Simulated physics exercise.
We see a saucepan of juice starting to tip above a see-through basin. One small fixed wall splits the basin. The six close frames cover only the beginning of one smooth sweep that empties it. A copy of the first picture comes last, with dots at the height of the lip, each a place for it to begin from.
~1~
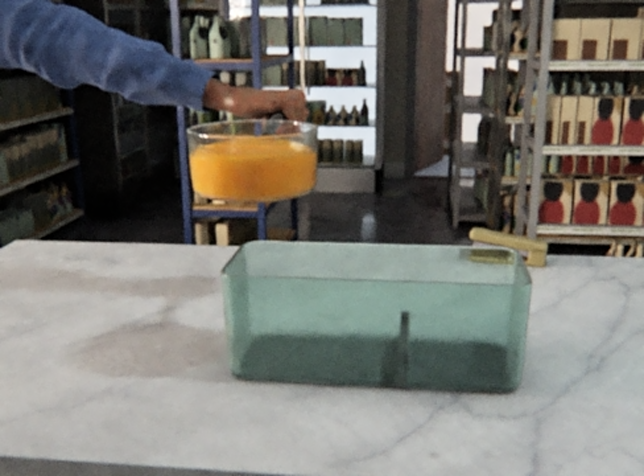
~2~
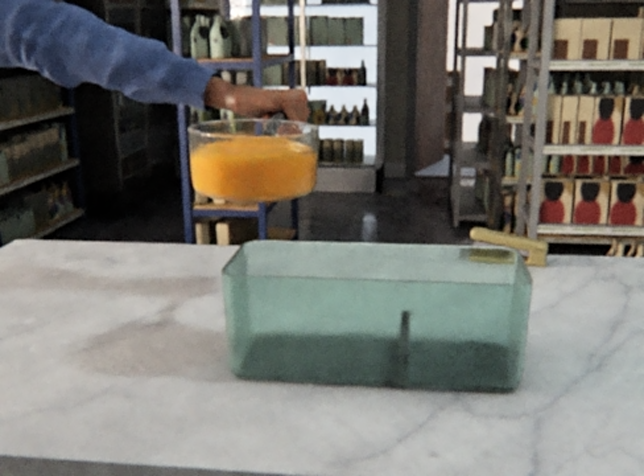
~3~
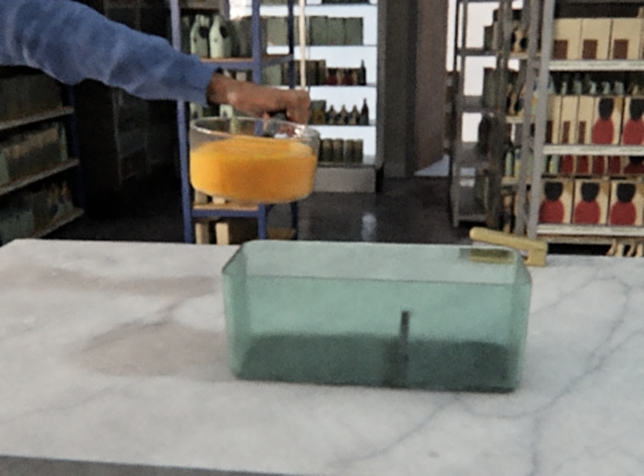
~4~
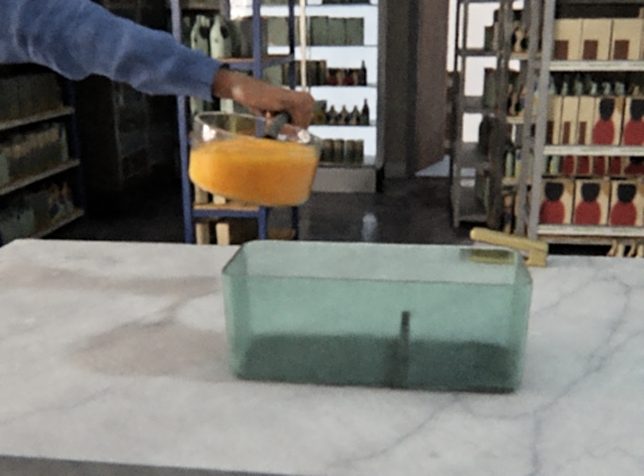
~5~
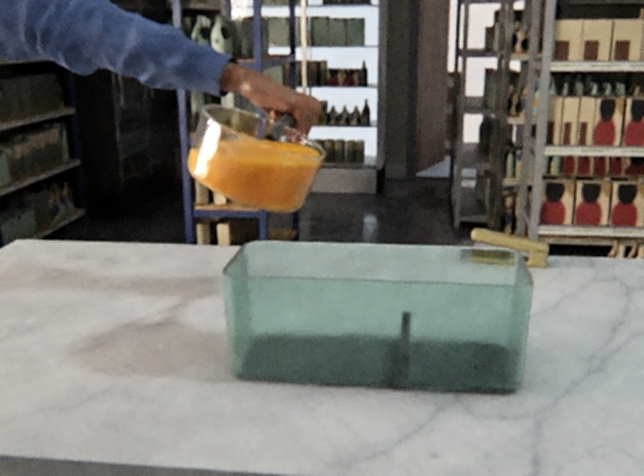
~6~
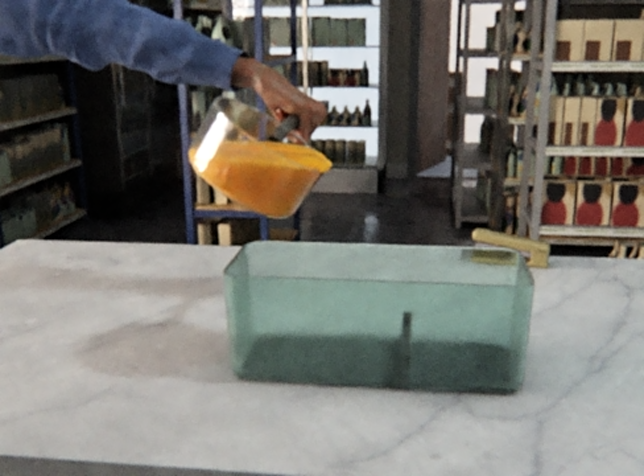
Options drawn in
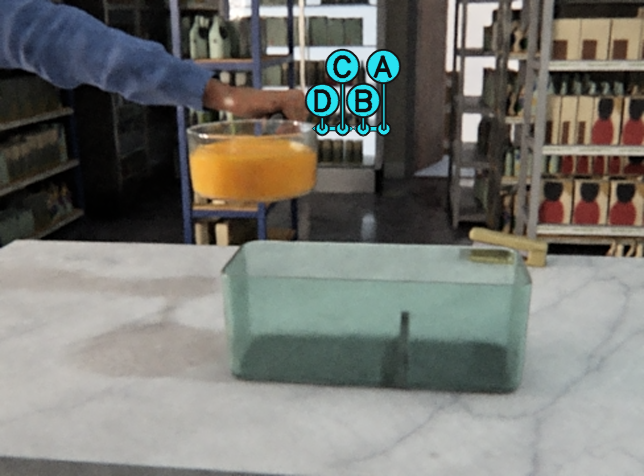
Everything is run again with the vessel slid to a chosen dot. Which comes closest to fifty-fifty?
Take B.
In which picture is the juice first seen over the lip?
Picture 6.
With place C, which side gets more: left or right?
The left one.
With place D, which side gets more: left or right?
The left side.
On the marked copy, A at (383, 128); B at (363, 128); C at (342, 128); D at (322, 128).
With A, about 36 % ends left of the wall and 63 % right of it.
With B, about 52 % ends left of the wall and 47 % right of it.
With C, about 74 % ends left of the wall and 23 % right of it; 3 % is lost outside.
With D, about 89 % ends left of the wall and 10 % right of it.
